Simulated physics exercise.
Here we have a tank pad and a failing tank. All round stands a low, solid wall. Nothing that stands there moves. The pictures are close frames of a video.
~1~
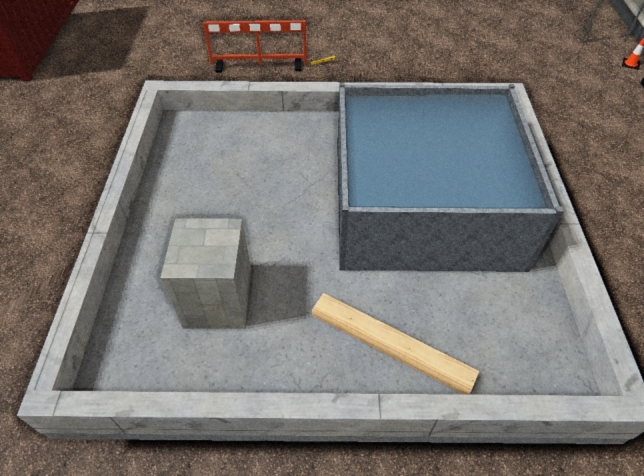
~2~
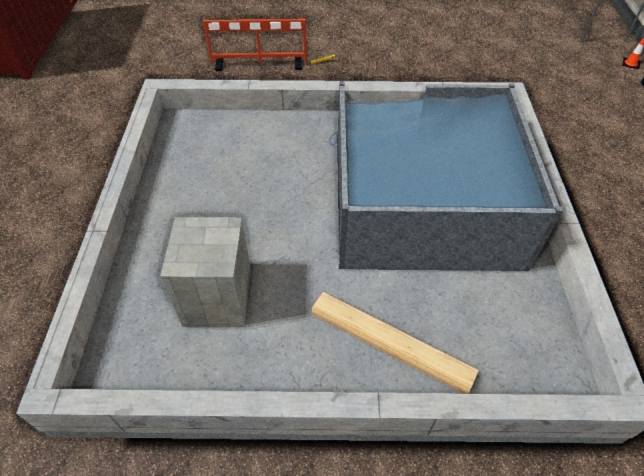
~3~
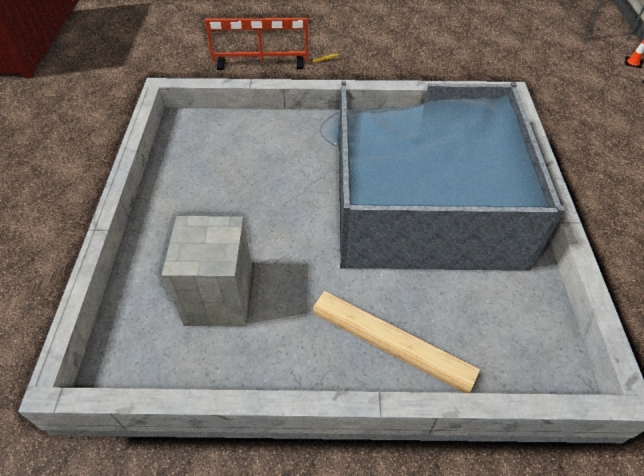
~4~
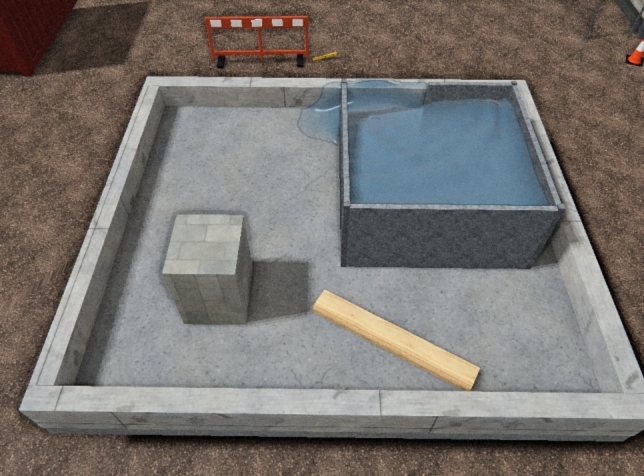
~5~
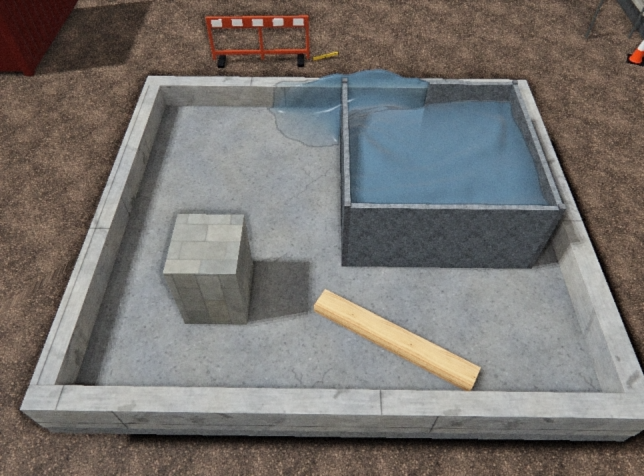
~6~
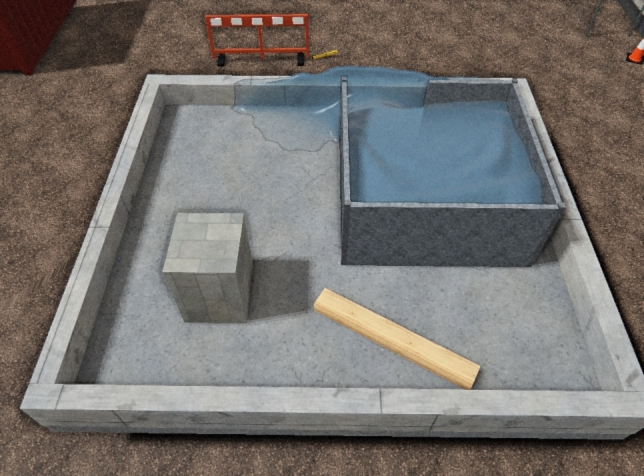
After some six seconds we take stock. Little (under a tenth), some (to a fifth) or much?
Over the wall goes between a tenth and a fifth.
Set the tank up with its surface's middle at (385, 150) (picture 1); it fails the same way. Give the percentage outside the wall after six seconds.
About 14 per cent.
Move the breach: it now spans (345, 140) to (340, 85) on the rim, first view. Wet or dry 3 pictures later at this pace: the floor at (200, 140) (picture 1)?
At that place: Wet.
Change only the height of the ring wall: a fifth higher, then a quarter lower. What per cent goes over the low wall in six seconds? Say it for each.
Near 10 and 28 in a hundred.
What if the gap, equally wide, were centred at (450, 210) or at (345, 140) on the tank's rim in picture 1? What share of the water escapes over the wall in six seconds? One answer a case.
About 12 and 4 per cent.
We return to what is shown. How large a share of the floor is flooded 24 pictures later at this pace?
Near 85 in a hundred.
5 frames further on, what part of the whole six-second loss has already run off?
About 40 per cent.
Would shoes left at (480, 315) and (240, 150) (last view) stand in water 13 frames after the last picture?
In turn: No water, wet.
A moment on, water covers 25 % of the floor; the low wall has let 3 % over.
Next, water covers 30 % of the floor; the low wall has let 6 % over.
Then, water covers 50 % of the floor; the low wall has let 14 % over.
Later, water covers 70 % of the floor; the low wall has let 15 % over.
In the end, water covers 80 % of the floor; the low wall has let 15 % over.
